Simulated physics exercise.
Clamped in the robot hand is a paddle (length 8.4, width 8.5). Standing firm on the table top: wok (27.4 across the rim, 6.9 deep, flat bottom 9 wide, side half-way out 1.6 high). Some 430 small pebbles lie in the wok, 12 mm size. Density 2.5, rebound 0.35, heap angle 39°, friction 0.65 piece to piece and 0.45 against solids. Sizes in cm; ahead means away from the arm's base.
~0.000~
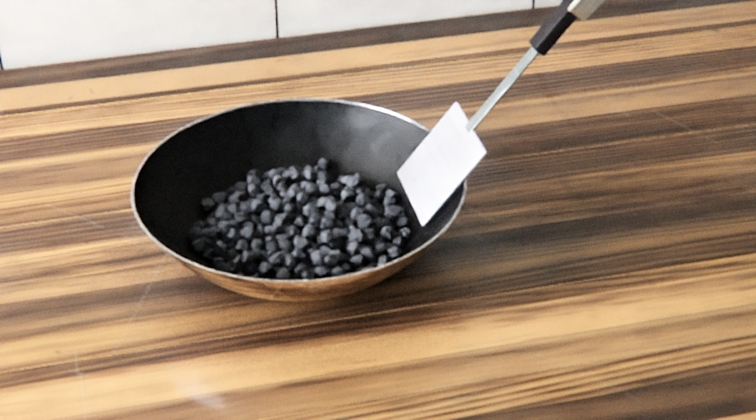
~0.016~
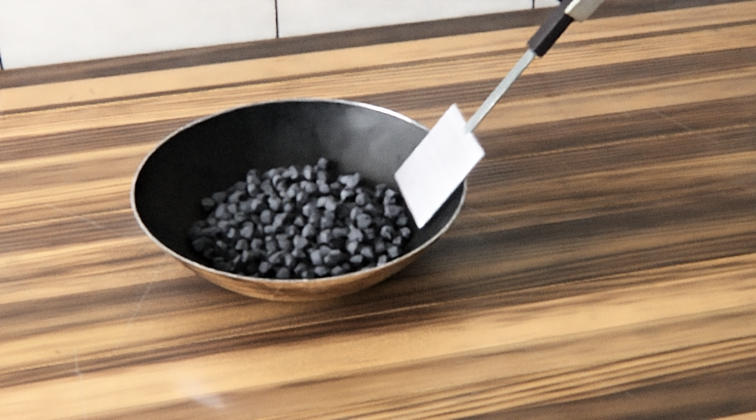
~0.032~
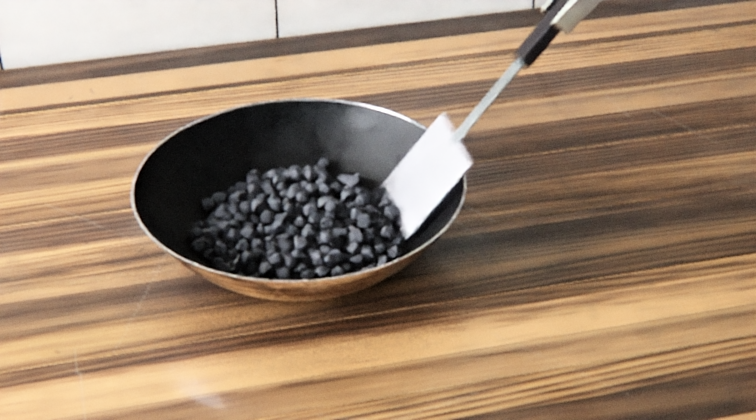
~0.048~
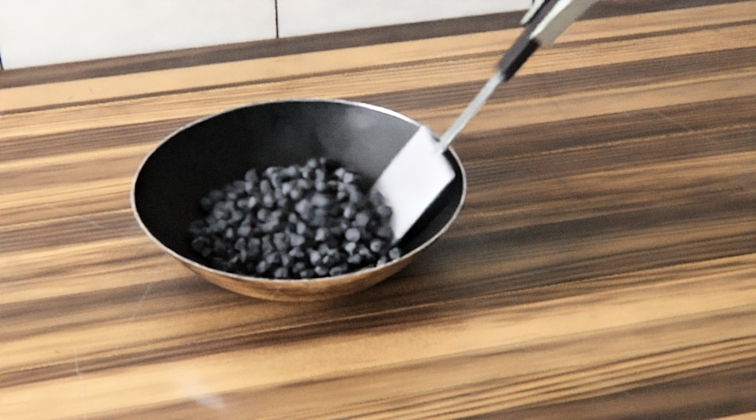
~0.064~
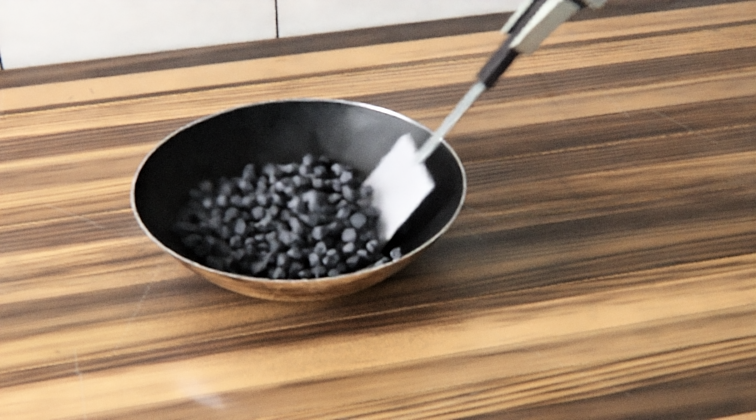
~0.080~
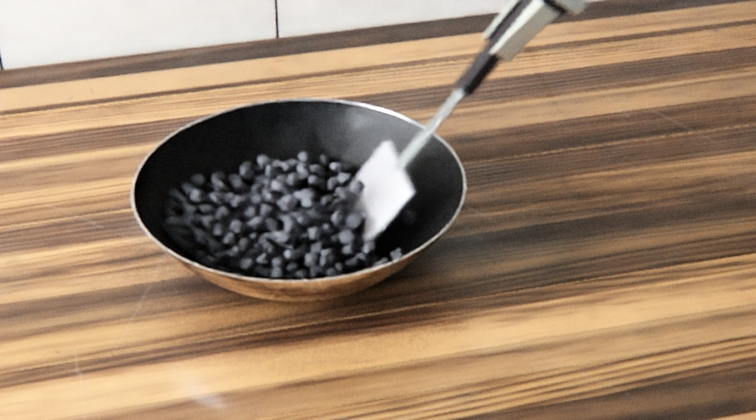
On a striped wooden table top, a dark wok holds a heap of small dark pebbles, with a white paddle held by a robot hand at its right side. The paddle dips into the wok and sweeps left, pushing the pebbles toward the left side and leaving bare surface behind it.
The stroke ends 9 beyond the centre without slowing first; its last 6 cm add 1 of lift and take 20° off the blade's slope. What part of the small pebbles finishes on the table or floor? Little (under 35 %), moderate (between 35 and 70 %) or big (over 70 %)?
On the table or floor the share is moderate, between 35 and 70 %.
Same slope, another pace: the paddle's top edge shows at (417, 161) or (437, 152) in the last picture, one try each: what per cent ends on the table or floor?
Some 35 and 25 per cent.
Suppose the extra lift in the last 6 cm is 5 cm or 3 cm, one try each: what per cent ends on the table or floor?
Some 35 and 55 per cent.
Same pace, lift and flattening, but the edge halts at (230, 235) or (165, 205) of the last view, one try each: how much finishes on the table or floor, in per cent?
About 20 and 60 per cent.
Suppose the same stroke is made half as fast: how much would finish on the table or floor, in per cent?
It would be near 30 per cent.
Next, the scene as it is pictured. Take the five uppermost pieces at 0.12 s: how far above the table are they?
Some 7 cm.
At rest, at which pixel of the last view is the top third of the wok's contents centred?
Near (196, 233).
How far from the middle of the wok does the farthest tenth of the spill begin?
Some 40 cm.
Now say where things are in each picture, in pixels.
In the first frame, paddle top edge at (471, 126), sloping 51°; upper third of the load around (302, 218), from x 195 to 405, top at y 165; 433 in the wok.
In the second frame, paddle top edge at (469, 128), sloping 51°; upper third of the load around (302, 218), from x 195 to 405, top at y 165.
In the third frame, paddle top edge at (456, 138), sloping 51°; upper third of the load around (302, 218), from x 195 to 405, top at y 165.
In the fourth frame, paddle top edge at (438, 151), sloping 51°; upper third of the load around (304, 216), from x 195 to 400, top at y 165.
In the fifth frame, paddle top edge at (419, 160), sloping 51°; upper third of the load around (291, 214), from x 180 to 405, top at y 160.
In the sixth frame, paddle top edge at (400, 166), sloping 51°; upper third of the load around (275, 216), from x 170 to 410, top at y 160; 433 in the wok.
By 0.12 s, sloping 51°, highest piece 8 above the table; 433 in the wok.
By 0.16 s, sloping 45°, highest piece 10 above the table; 425 in the wok, 8 on the blade or in flight.
By 0.38 s, sloping 31°, highest piece 14 above the table; 231 in the wok, 47 on the table or floor, 155 on the blade or in flight.
By 1.43 s, sloping 31°, highest piece 8 above the table; 231 in the wok, 202 on the table or floor.
Final count, 231 in the wok, 202 on the table or floor. That is 47 % on the table or floor.
